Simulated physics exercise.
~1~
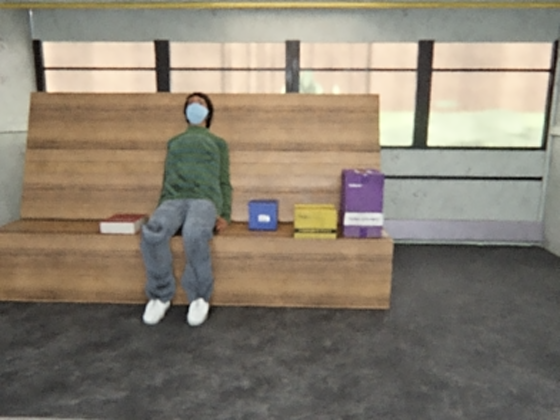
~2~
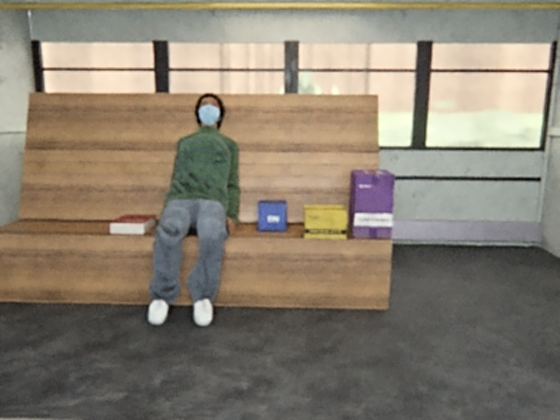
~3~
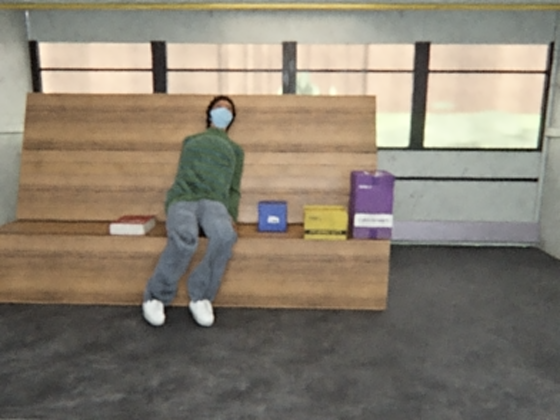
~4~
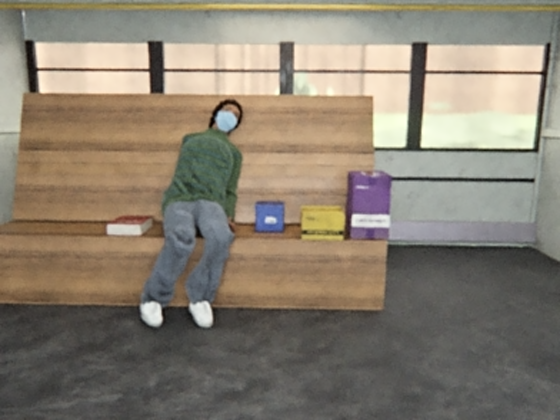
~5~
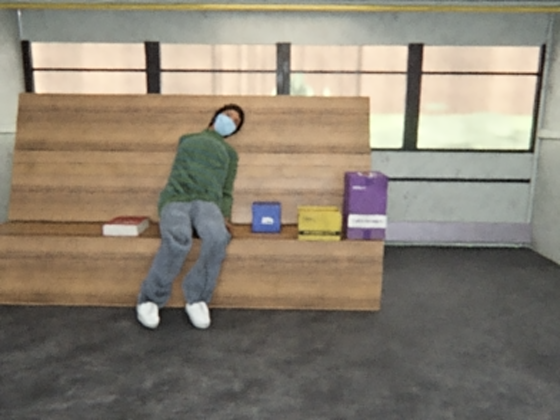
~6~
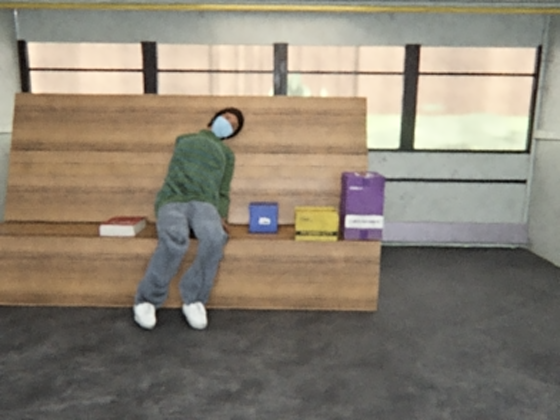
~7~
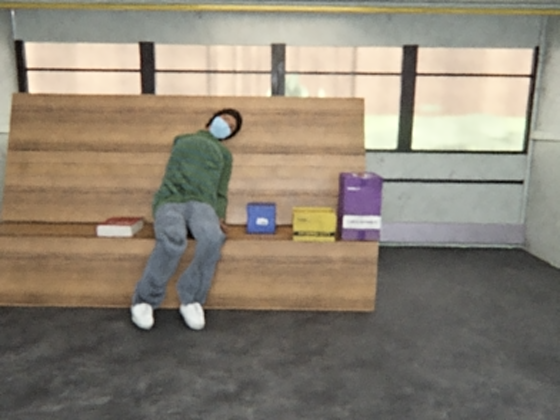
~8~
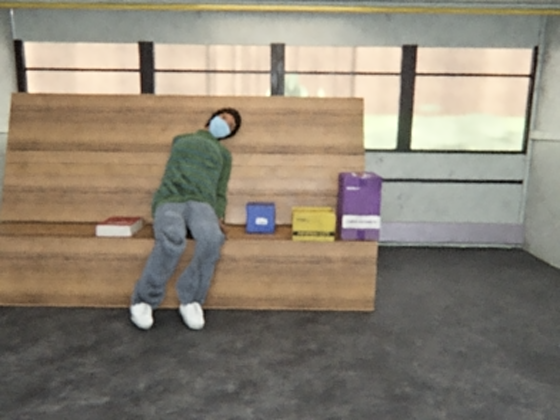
On a metro car's wooden bench, a masked sleeper slumping to the right as luggage slides slightly right, everything staying on.
